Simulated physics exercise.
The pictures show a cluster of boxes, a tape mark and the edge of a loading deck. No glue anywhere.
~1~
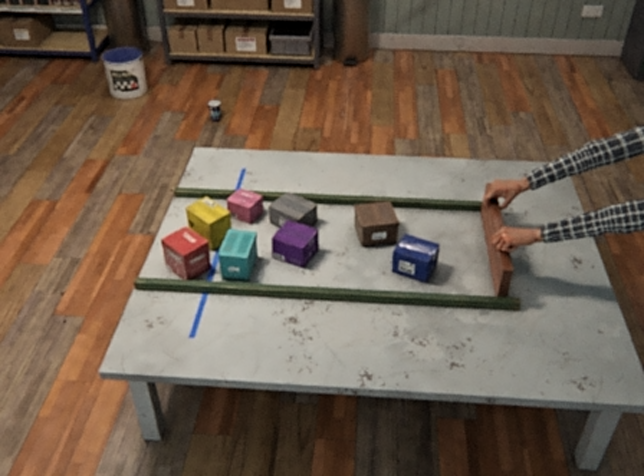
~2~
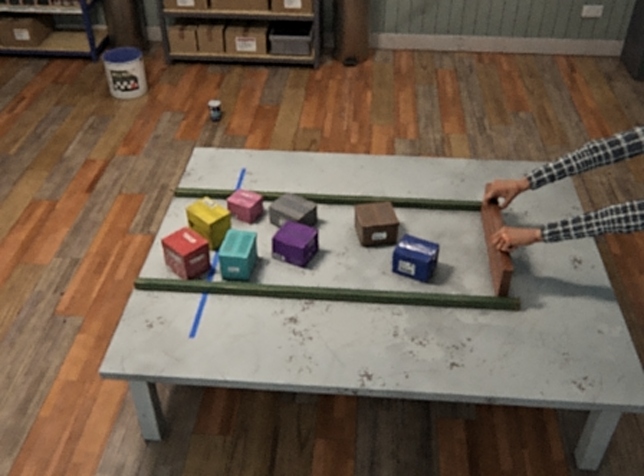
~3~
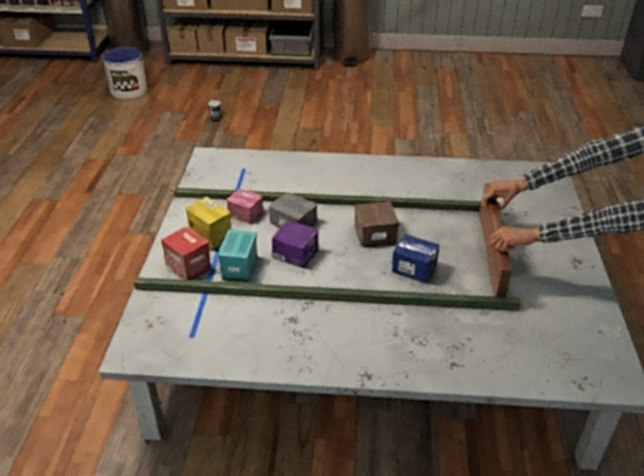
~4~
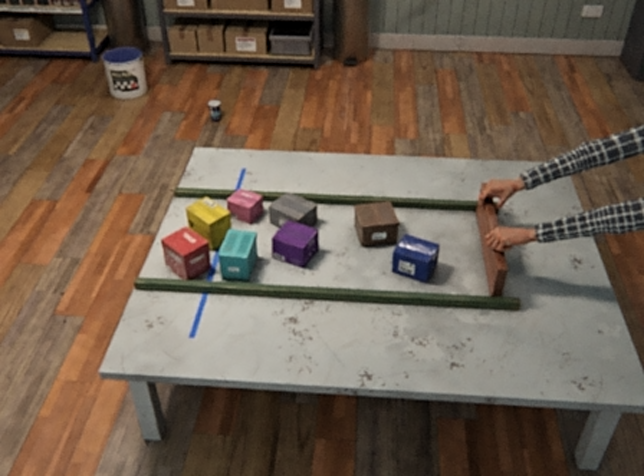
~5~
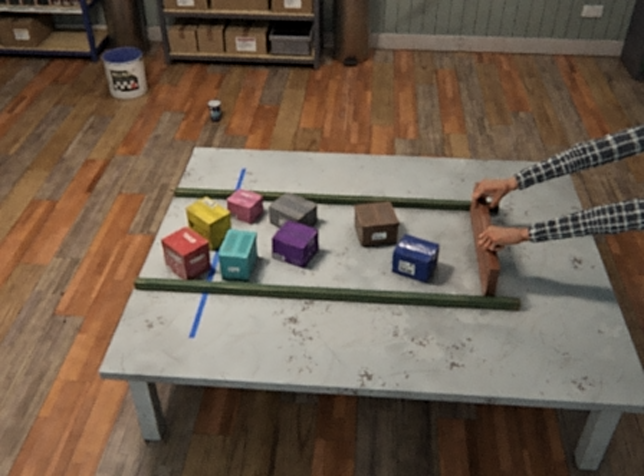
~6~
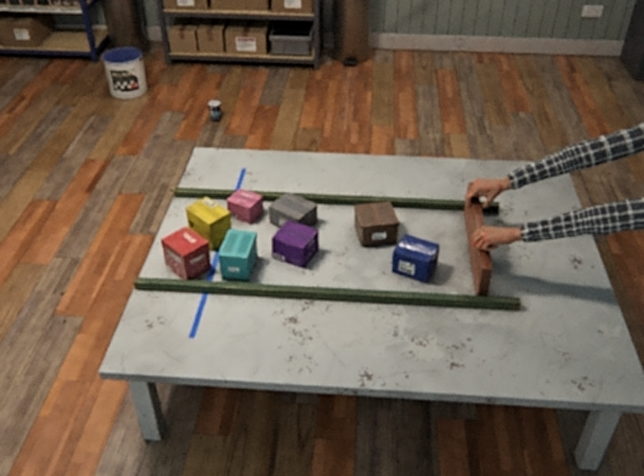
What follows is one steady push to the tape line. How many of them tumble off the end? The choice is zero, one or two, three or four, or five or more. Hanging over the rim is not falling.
As it turns out, the number that fall off is three or four.
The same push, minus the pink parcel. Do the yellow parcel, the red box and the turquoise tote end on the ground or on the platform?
The yellow parcel drops off; the red box goes over; the turquoise tote survives.
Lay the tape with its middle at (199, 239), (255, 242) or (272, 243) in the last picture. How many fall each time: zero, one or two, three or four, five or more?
Taking them in turn, five or more; no fall at all; not one.
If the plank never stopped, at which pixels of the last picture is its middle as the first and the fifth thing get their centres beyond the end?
At (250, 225) for the first, at (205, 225) for the fifth.
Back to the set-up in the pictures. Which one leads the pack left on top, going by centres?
It is the grey parcel.
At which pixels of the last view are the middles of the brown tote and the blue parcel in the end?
The brown tote at (209, 211), the blue parcel at (195, 253).
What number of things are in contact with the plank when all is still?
The number is 2.
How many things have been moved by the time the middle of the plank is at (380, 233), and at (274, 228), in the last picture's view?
At the one place 2, at the other 8.
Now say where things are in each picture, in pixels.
In the first frame, red box (187, 254); yellow parcel (209, 224); pink parcel (245, 206); plank (495, 238); tape (222, 240).
In the second frame, yellow parcel (209, 224); grey parcel (293, 214).
In the third frame, pink parcel (245, 206); turquoise tote (239, 256).
In the fourth frame, red box (187, 254); plank (490, 238).
In the fifth frame, yellow parcel (209, 224); purple box (295, 244).
In the sixth frame, red box (187, 254); yellow parcel (209, 224); pink parcel (245, 206); plank (477, 238); tape (222, 240).
Soon after, none off yet; red box at rest near (187, 254); yellow parcel at rest near (209, 224); pink parcel at rest near (245, 206).
In the end, the number that fall off is three or four; gone, pink parcel, yellow parcel and red box.
